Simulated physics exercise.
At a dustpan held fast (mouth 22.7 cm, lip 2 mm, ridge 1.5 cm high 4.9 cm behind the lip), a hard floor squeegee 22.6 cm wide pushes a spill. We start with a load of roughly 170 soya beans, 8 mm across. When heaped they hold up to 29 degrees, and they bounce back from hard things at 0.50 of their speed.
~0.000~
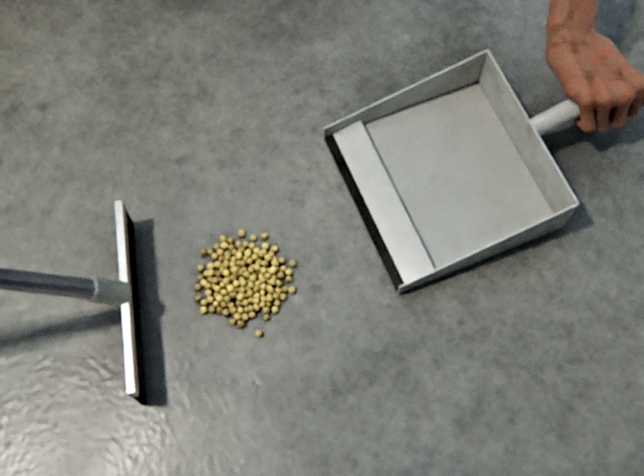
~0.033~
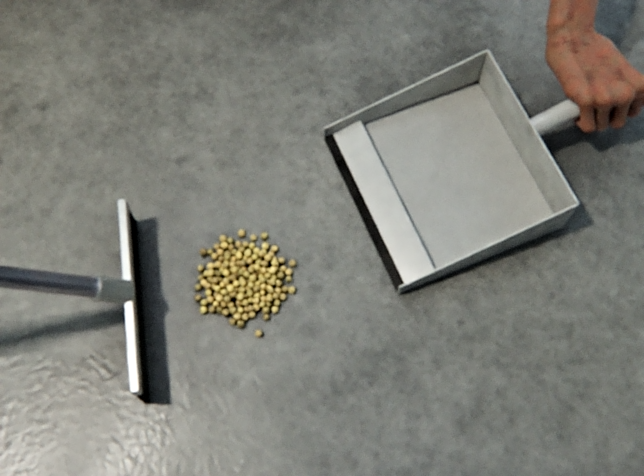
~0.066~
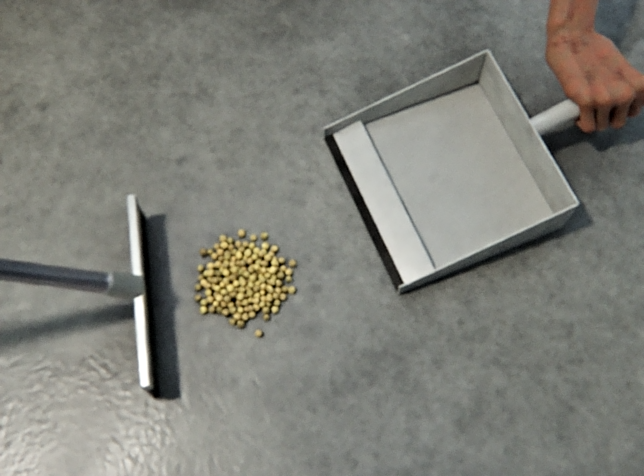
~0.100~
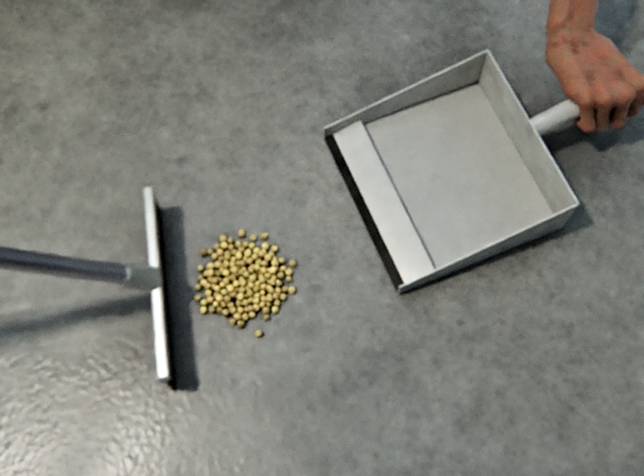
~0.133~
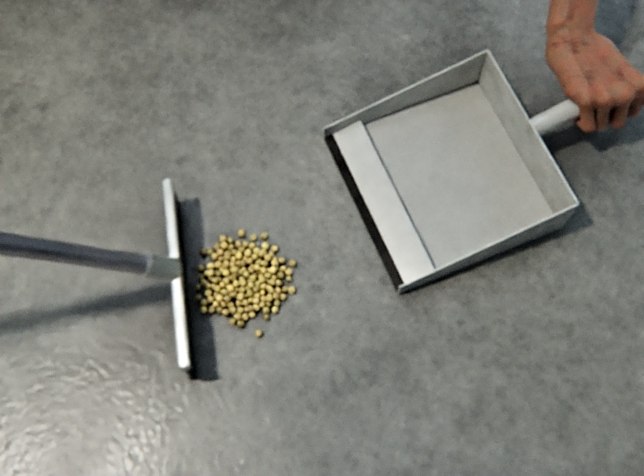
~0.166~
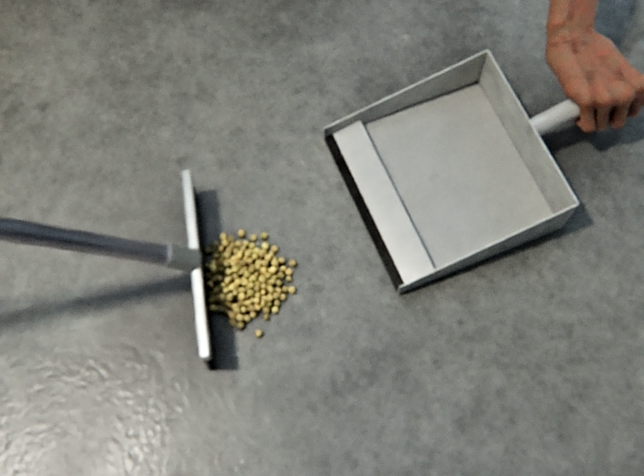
On a grey floor, a squeegee slides right and pushes into a pile of beans.
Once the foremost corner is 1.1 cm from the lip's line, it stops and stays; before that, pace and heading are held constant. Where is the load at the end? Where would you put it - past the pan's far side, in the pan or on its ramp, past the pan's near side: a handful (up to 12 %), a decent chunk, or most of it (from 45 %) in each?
I'd say far side: A handful, pan: A decent chunk, near side: A decent chunk.
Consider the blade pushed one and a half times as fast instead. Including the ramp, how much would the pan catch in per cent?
Roughly 35 in a hundred.
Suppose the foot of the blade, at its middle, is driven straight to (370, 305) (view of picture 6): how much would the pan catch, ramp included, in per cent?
About 25 per cent.
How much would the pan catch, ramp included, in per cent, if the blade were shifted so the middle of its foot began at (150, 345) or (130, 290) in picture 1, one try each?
Estimates: 20 percent and 20 percent.
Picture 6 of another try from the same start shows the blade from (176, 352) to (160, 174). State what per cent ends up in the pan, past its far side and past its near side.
That ends as pan 0, far 0, and near 10.
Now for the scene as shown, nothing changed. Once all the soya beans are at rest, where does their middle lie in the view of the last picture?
Near (373, 242).
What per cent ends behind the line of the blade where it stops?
Estimate: Around 0 %.
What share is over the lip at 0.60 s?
Around 30 per cent of the load.
After 0.29 s, middle of the blade 12 cm from the lip; 0 % over the lip, far side 0 %, near side 5 %.
After 0.38 s, middle of the blade 5 cm from the lip; 0 % over the lip, far side 0 %, near side 10 %.
Then, at 0.60 s, middle of the blade 4 cm from the lip; 30 % over the lip, far side 0 %, near side 20 %.
By 1.3 s all is still; far side 0 %, pan 25 %, near side 20 %, in front of the lip or behind the blade 55 %.
